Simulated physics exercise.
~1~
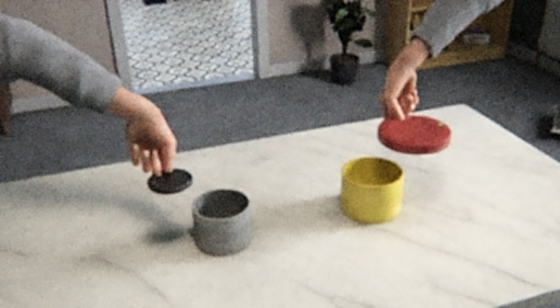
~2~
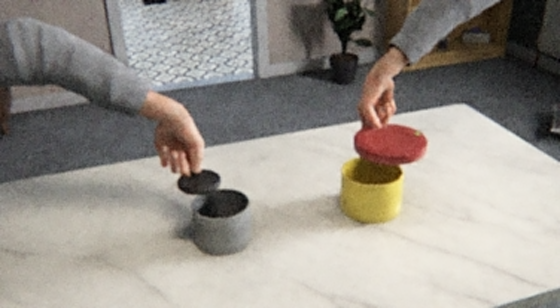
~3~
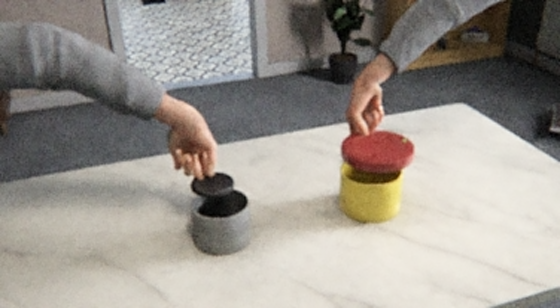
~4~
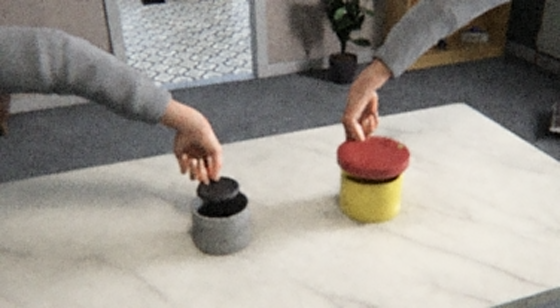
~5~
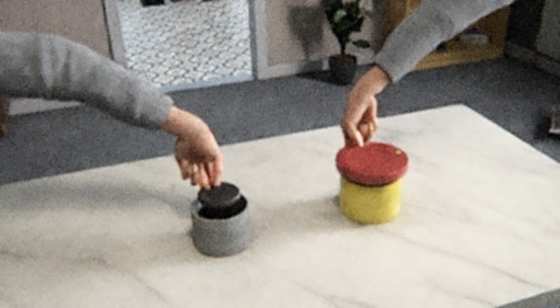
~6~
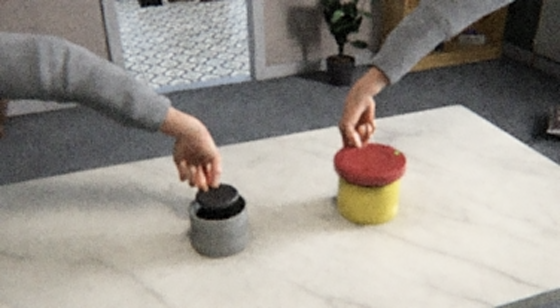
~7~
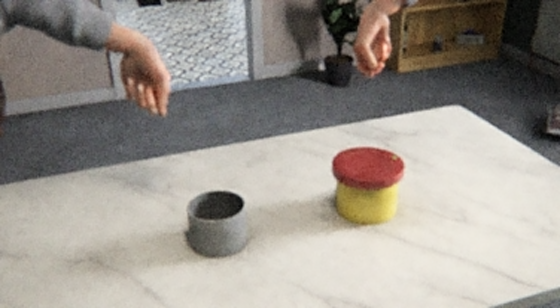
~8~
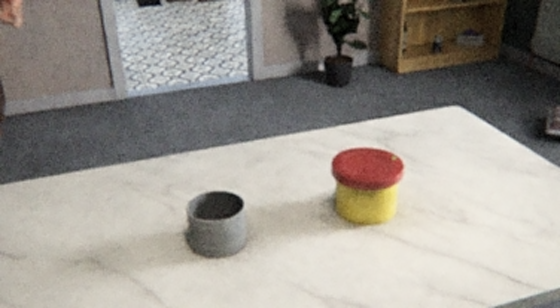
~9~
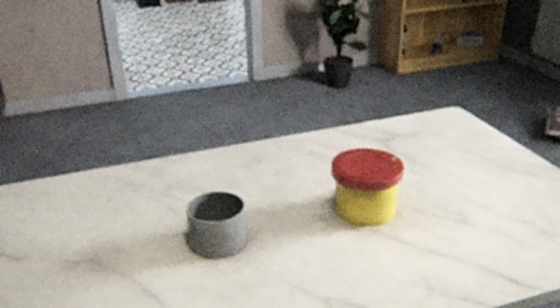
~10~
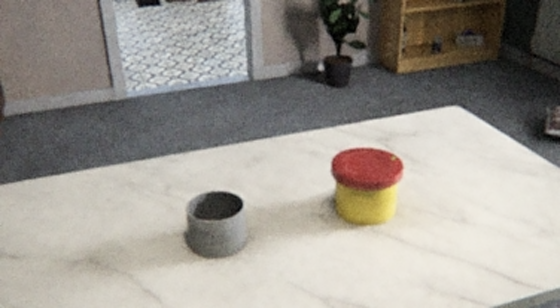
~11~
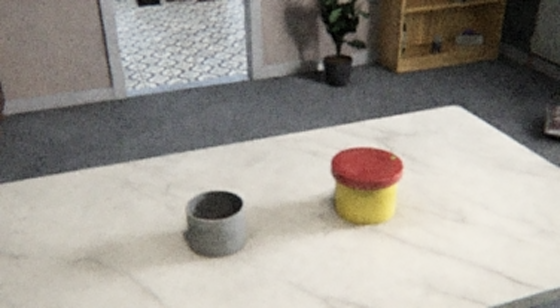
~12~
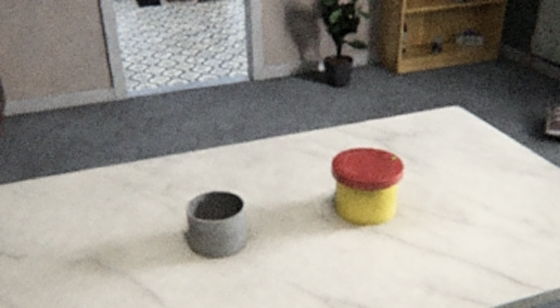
On a pale marble-look table, two hands lowered a black disc onto a grey cup and a red lid onto a yellow one, then let go and pulled away, leaving the red lid on the rim while the black disc dropped inside.
